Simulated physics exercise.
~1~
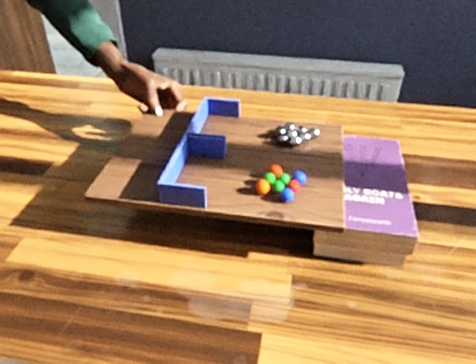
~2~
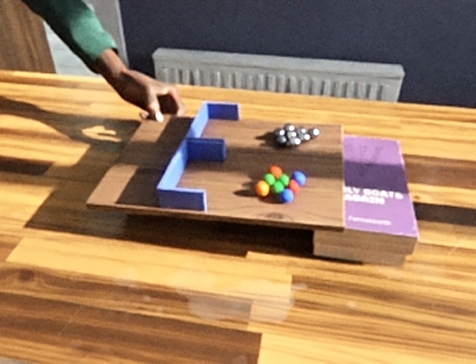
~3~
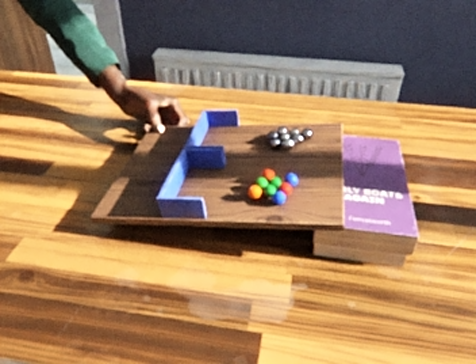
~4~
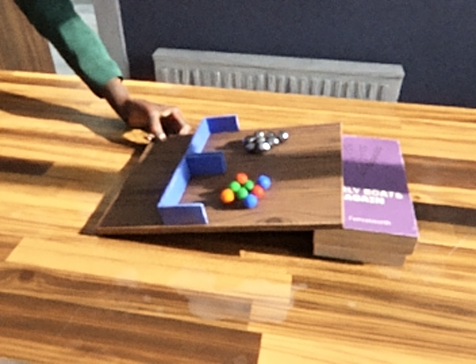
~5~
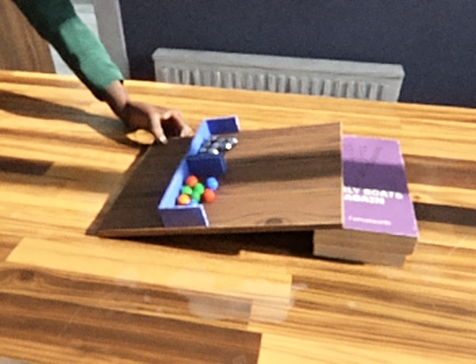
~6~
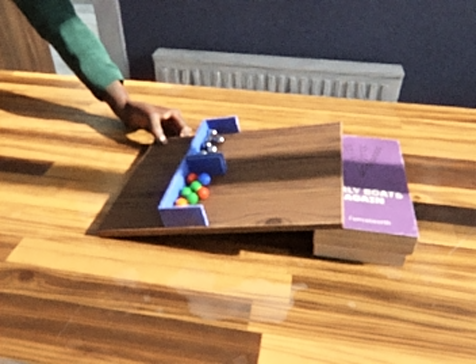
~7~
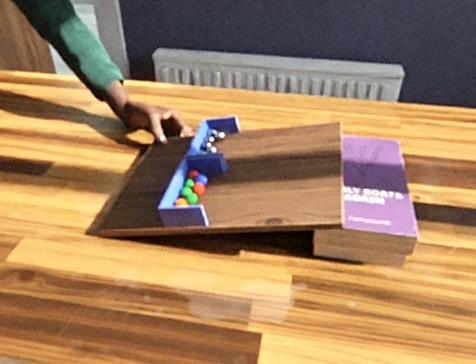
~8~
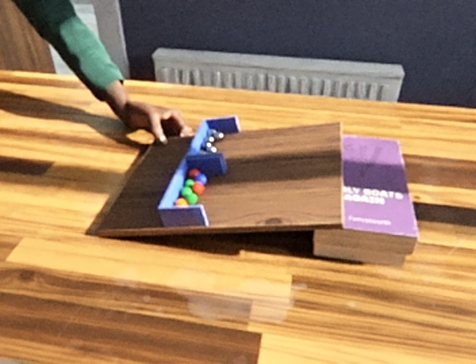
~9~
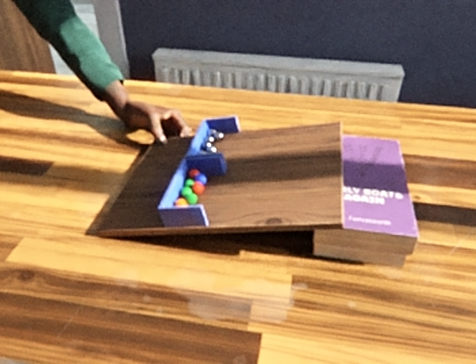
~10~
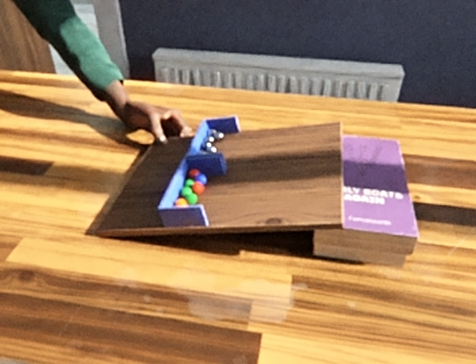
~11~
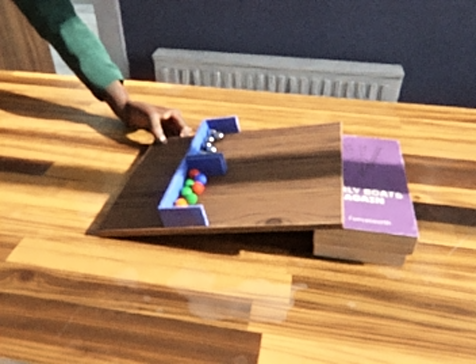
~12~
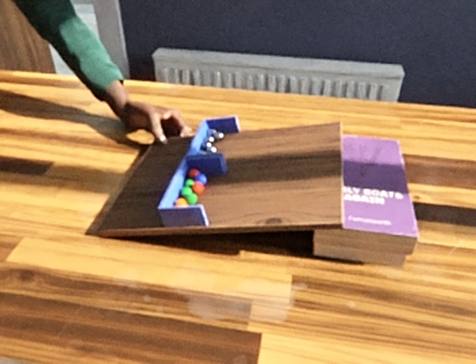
A hand in a green sleeve holds up the left end of a dark wooden board on a striped wooden table, seen from slightly above with a radiator behind. The board's right end rests on books with a purple cover. Two blue barriers stand toward the left, facing a nearer heap of multicoloured balls and a farther heap of silvery ones. The hand lowers the left end to the table, and both heaps begin sliding left down the slope. They reach the barriers and bunch up, settling there while the hand stays at the tilted board's edge.
